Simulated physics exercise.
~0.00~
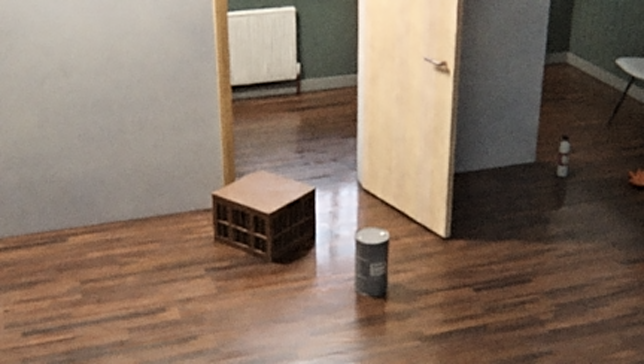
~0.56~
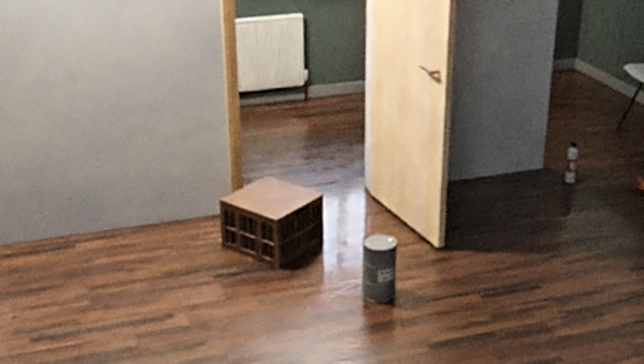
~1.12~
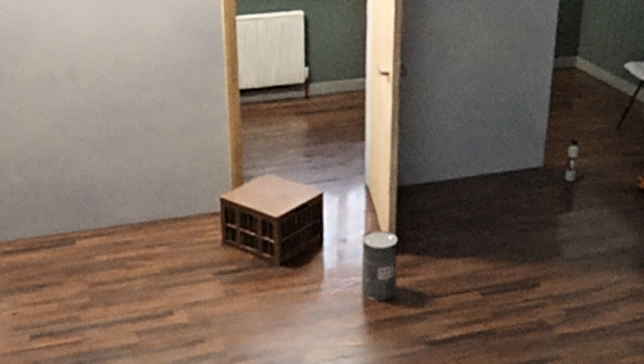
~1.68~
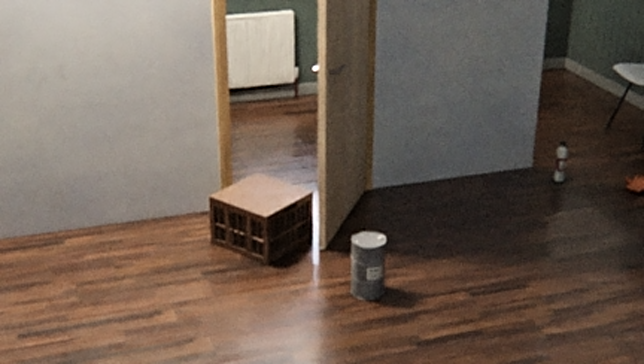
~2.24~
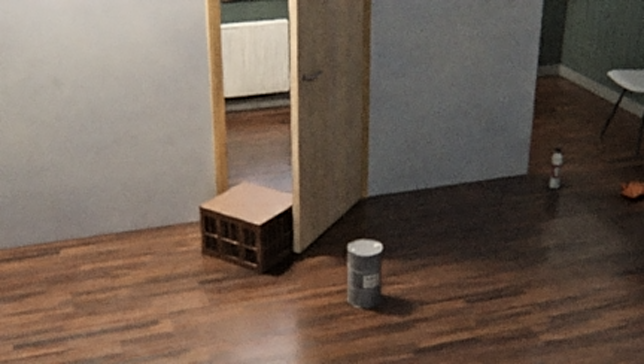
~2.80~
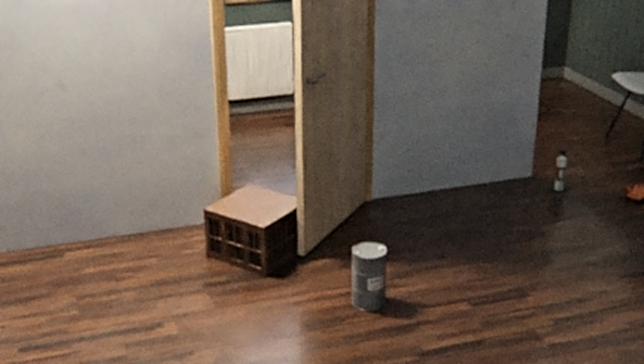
Wooden door swinging partway closed toward a small brown crate and ending half open, with a grey canister standing nearby.
